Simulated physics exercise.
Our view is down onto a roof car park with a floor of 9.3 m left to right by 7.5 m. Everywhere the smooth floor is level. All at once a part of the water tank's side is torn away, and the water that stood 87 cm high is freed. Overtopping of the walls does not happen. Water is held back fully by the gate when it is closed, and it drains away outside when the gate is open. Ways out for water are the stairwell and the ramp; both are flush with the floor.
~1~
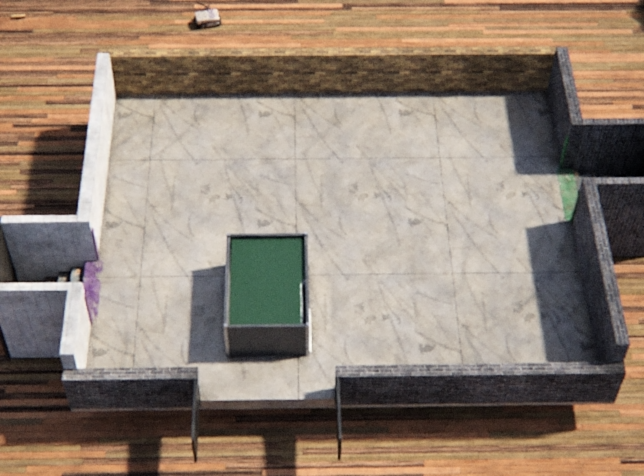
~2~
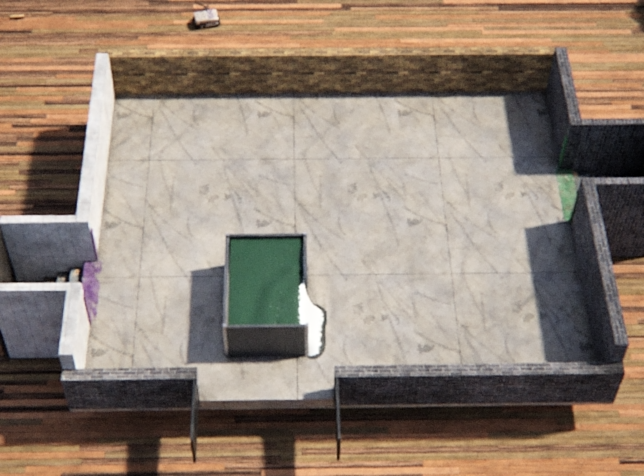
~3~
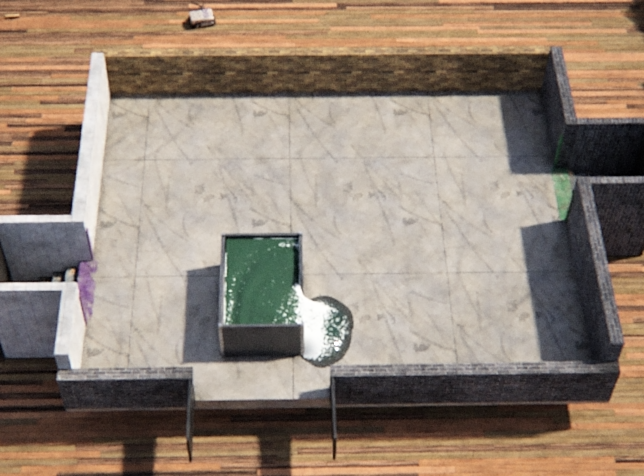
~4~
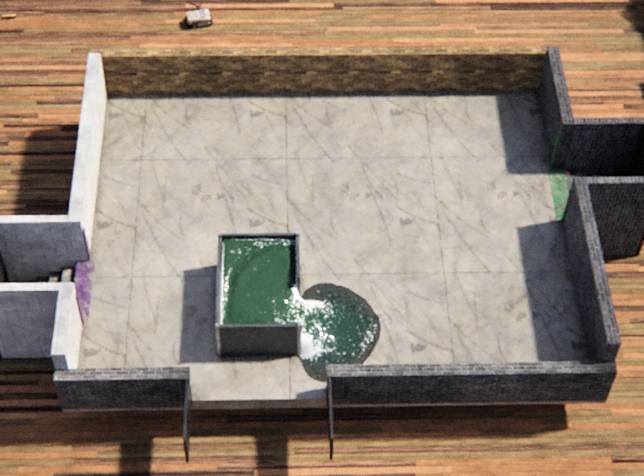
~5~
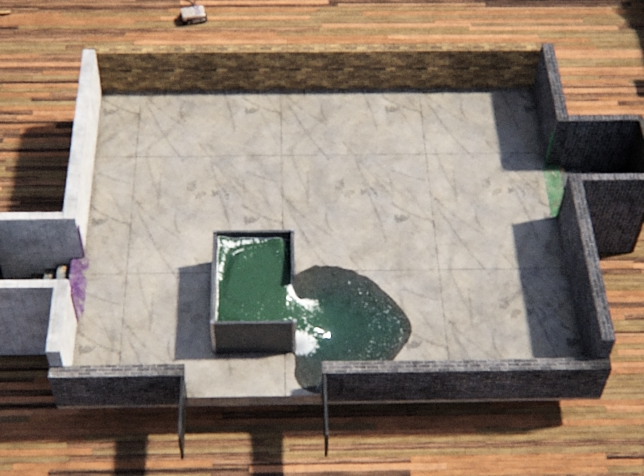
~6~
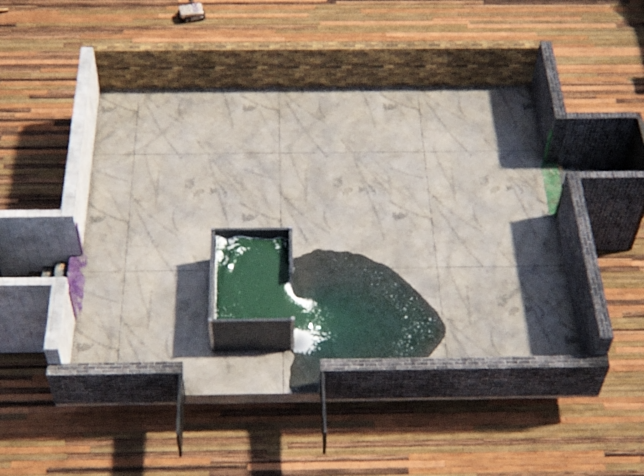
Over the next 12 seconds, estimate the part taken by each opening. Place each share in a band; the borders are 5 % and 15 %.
Split: Gate, not even 5 %; flight of stairs down (marked purple), not even 5 %; down ramp (marked green), from 5 to 15 %.
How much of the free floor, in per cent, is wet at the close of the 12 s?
Covered: Roughly 80 per cent.
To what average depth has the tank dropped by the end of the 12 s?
The mean depth is some 5 cm.
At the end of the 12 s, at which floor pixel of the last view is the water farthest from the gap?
Somewhere around (524, 87).
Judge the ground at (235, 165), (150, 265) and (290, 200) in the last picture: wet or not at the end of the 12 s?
Going through the three points: Awash, then not yet touched, then awash.
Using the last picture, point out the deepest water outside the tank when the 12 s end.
Near (109, 90).
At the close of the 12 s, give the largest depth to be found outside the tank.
I'd put it at close to 9 cm.
A moment later water covers 20 % of the floor and is deepest (40 cm) near (299, 331); gone so far, the gate 0 %, the flight of stairs down (marked purple) 0 %, the down ramp (marked green) 0 %.
Soon after water covers 25 % of the floor and is deepest (44 cm) near (575, 360); gone so far, the gate 1 %, the flight of stairs down (marked purple) 0 %, the down ramp (marked green) 0 %.
Next water covers 30 % of the floor and is deepest (26 cm) near (533, 344); gone so far, the gate 1 %, the flight of stairs down (marked purple) 0 %, the down ramp (marked green) 1 %.
Later on water covers 50 % of the floor and is deepest (14 cm) near (510, 99); gone so far, the gate 1 %, the flight of stairs down (marked purple) 0 %, the down ramp (marked green) 5 %.
At the end water covers 80 % of the floor and is deepest (9 cm) near (109, 90); gone so far, the gate 2 %, the flight of stairs down (marked purple) 0 %, the down ramp (marked green) 7 %.
